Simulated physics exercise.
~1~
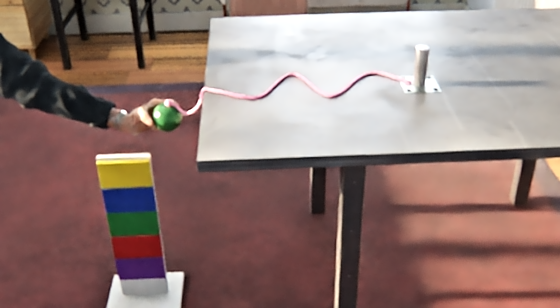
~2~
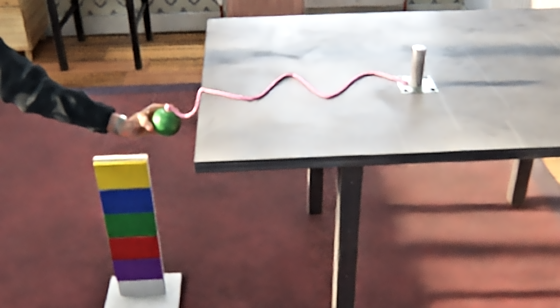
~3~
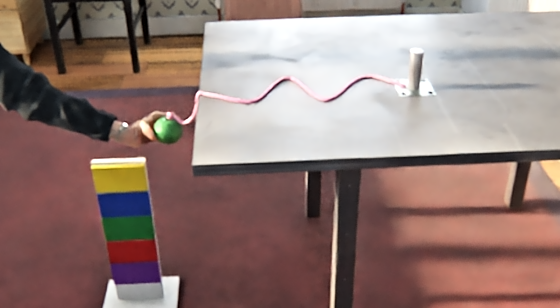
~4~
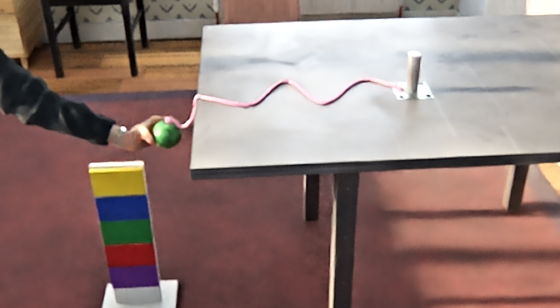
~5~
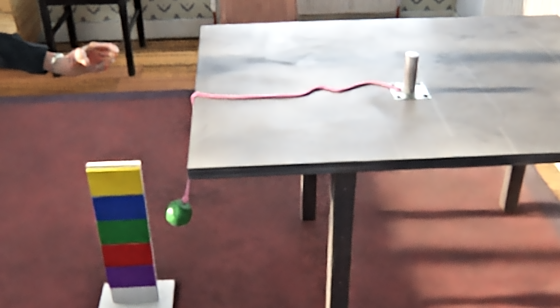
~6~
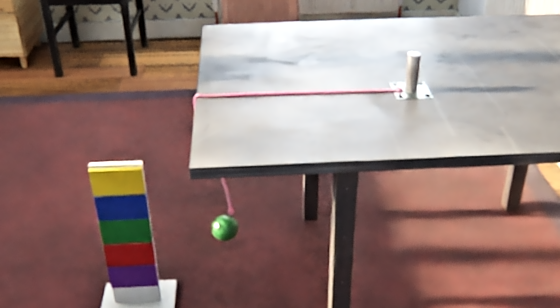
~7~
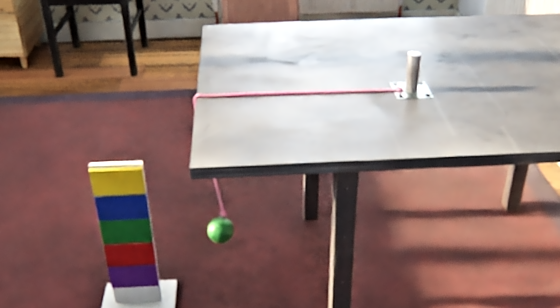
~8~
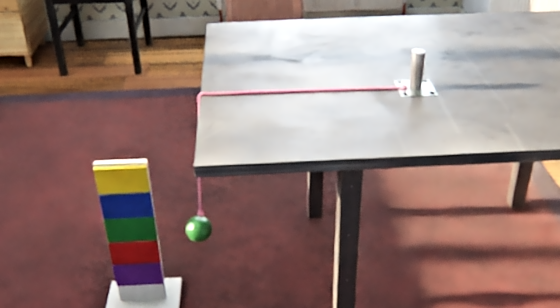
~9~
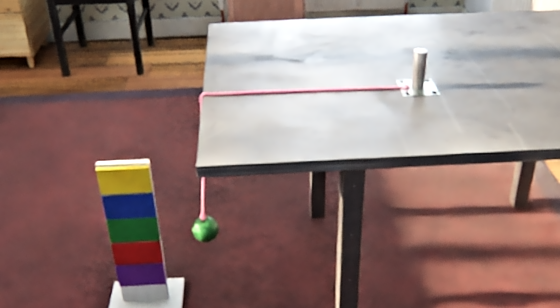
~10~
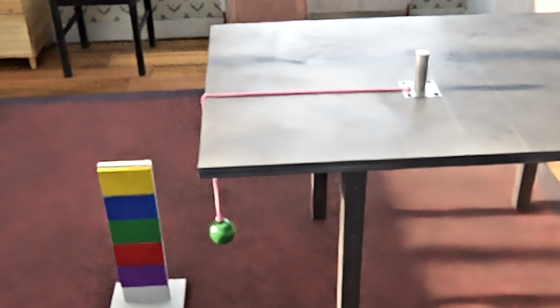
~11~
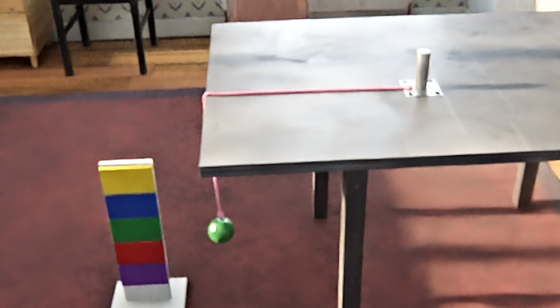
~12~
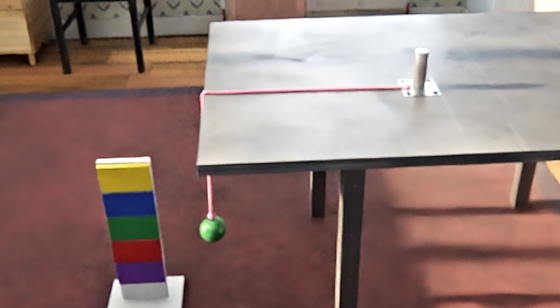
Beside a grey table with a colour-banded board nearby, a hand held a green ball on a pink cord tied to a post, then let go and drew back. The ball dropped, swung gently below the table's edge, and hung level with the green band.
